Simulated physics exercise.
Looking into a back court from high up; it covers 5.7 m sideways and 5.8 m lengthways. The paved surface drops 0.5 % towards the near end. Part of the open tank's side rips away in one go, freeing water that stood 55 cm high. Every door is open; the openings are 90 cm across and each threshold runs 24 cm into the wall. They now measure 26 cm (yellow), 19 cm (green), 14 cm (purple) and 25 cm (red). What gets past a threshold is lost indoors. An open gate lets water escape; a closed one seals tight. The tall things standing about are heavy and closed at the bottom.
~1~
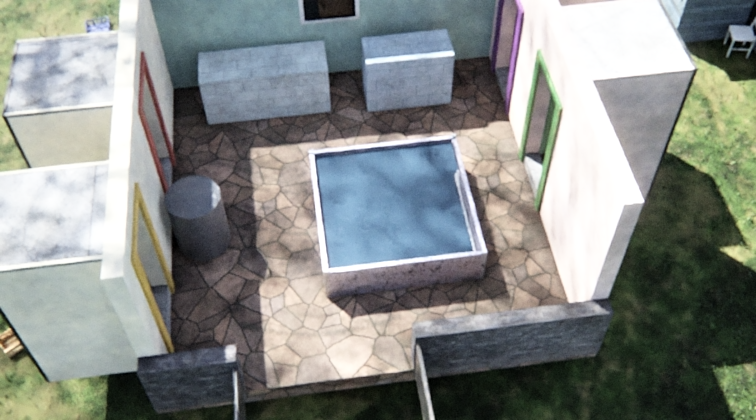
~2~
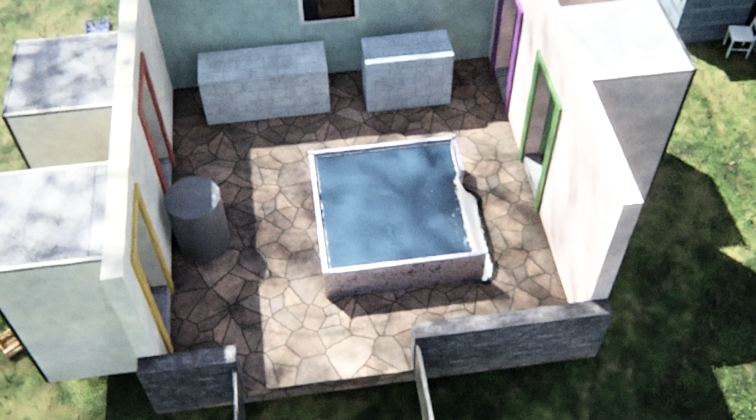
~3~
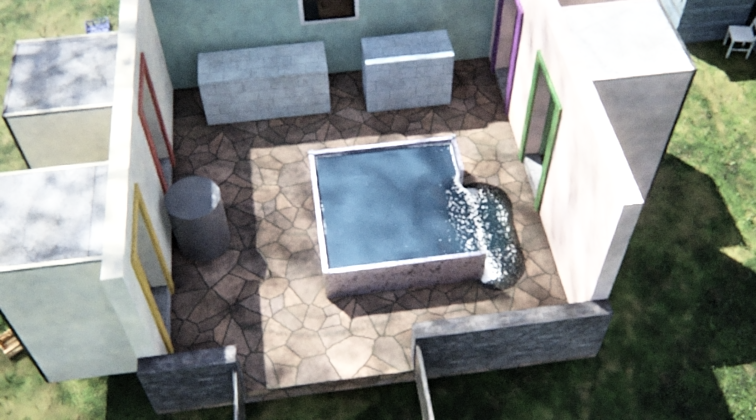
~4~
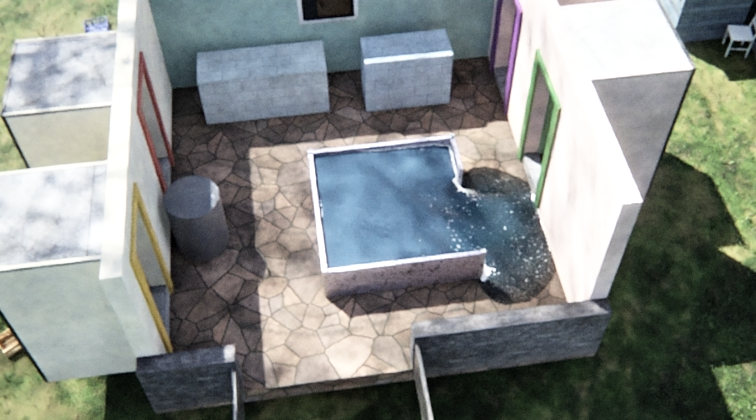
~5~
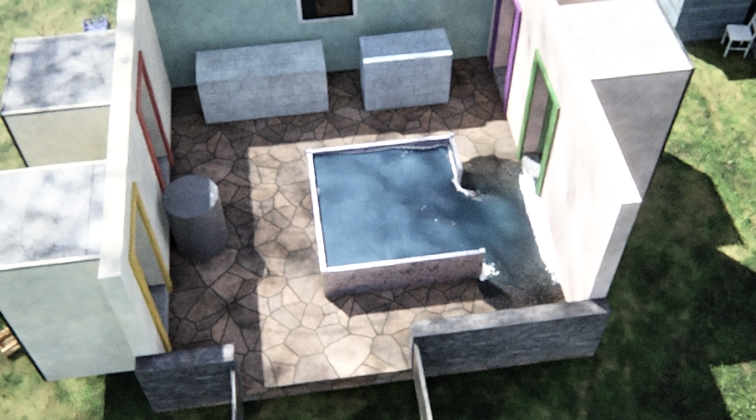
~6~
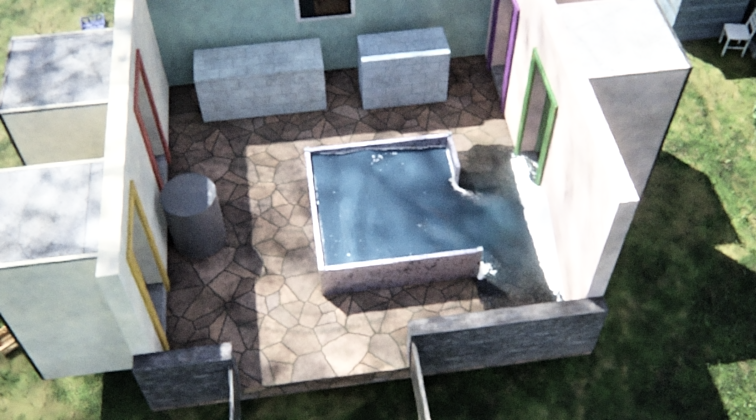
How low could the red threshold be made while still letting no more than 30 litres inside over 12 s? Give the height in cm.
At least 8 cm or so.
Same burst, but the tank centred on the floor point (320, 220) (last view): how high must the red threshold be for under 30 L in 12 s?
Then roughly 8.0 cm.
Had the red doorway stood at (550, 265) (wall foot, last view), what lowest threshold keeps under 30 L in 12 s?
About 31 cm.
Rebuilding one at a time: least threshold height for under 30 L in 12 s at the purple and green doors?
Roughly 10.5 cm at purple and 25 cm at green.
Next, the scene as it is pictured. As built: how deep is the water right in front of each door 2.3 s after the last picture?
Depths in cm: Yellow 0, green 21, purple 5, red 0.
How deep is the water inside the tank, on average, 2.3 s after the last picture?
Roughly 22 cm on average.
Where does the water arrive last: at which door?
Last comes the red one.
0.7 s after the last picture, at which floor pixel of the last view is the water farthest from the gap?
Around (493, 97).
Then, 0.7 s after the last picture water covers 15 % of the floor, deepest (49 cm) near (567, 331); it has not reached the red door.
Then, 2.3 s after the last picture water covers 50 % of the floor, deepest (36 cm) near (567, 331); it has not reached the red door.
Then, 11.3 s after the last picture water covers 95 % of the floor, deepest (12 cm) near (169, 116); 11 cm at the red door, 0 litres in over its 25 cm threshold.
At the red door as built, the water peaked near 13 cm, 9.7 s after the last picture.
With a threshold of 7 cm, 45 litres would have come in within the 12 s; with 10 cm, 11 litres. So under 30 litres takes about 8 cm.
